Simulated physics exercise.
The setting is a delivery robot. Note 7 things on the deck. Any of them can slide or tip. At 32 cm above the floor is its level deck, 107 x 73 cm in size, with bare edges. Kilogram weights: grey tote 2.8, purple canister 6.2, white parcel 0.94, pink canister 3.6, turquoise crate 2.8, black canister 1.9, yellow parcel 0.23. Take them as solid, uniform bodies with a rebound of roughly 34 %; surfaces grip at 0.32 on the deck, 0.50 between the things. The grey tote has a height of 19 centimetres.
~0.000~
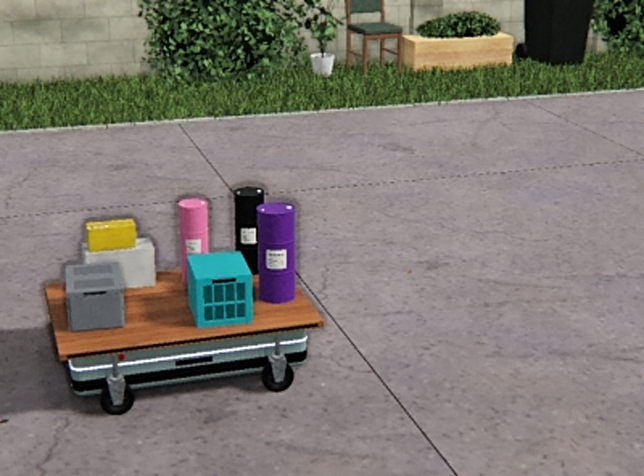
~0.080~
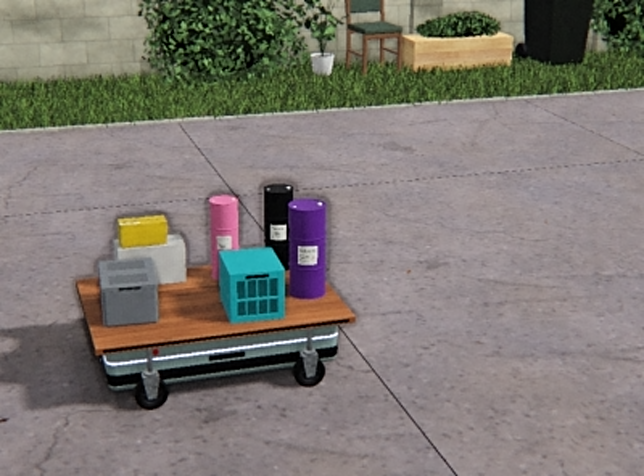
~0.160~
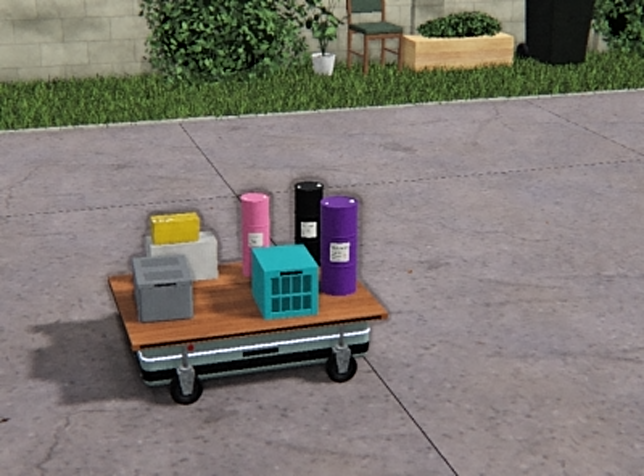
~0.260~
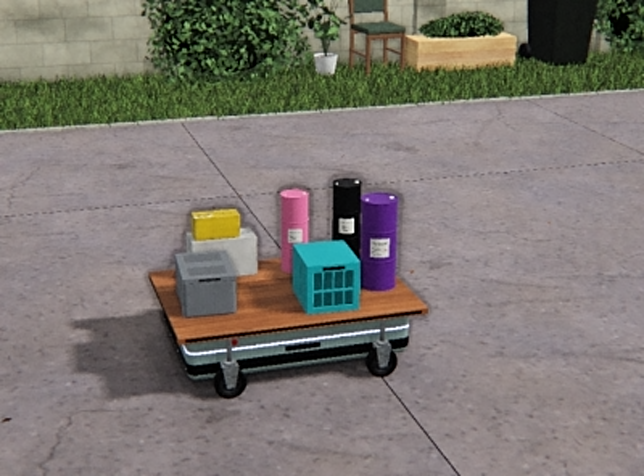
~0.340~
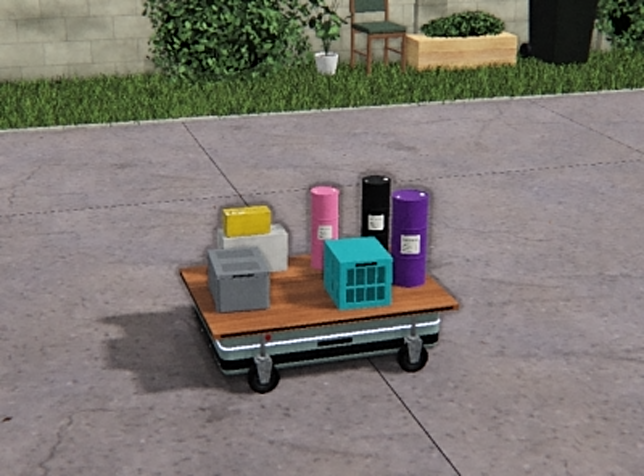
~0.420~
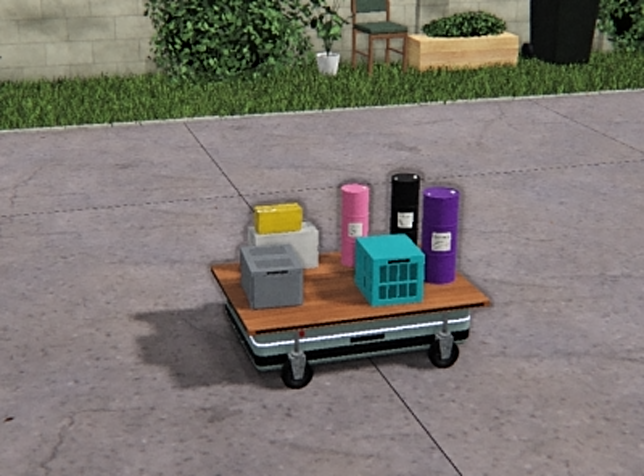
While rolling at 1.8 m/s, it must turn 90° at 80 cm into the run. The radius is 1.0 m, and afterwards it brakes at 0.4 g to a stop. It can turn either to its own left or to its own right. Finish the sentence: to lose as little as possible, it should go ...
Left.
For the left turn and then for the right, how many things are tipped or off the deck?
Turning left 4, turning right 6.
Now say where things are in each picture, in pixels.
The first picture shows cart 0 cm along; grey tote (95, 297); purple canister (277, 253).
The second picture shows cart 14 cm along; turquoise crate (251, 285); black canister (279, 228).
The third picture shows cart 29 cm along; yellow parcel (175, 229); white parcel (182, 258).
The fourth picture shows cart 47 cm along; pink canister (295, 232); turquoise crate (326, 277).
The fifth picture shows cart 61 cm along; black canister (375, 218); yellow parcel (247, 222).
The sixth picture shows cart 76 cm along; grey tote (271, 277); purple canister (439, 236).
Turning left. By 0.82 s, cart 148 cm along, turned 30°; purple canister now off the deck; black canister tilted 5°; pink canister 18 cm from its spot.
By 1.42 s, cart 256 cm along, turned 89°; pink canister now off the deck; grey tote 11 cm from its spot near (461, 184); yellow parcel 3 cm from its spot.
By 1.82 s, cart 305 cm along, turned 90°; grey tote 14 cm from its spot near (426, 157); yellow parcel 6 cm from its spot; white parcel 6 cm from its spot.
When it is over (2.7 s), off the deck, purple canister, pink canister, turquoise crate and black canister; not toppled but over 10 cm from the start, grey tote, white parcel and yellow parcel. End places, in pixels of the last picture, grey tote near (419, 152).
Turning right instead, purple canister, white parcel, pink canister, turquoise crate, black canister and yellow parcel tipped over or off the deck, 6 of 7 in all.
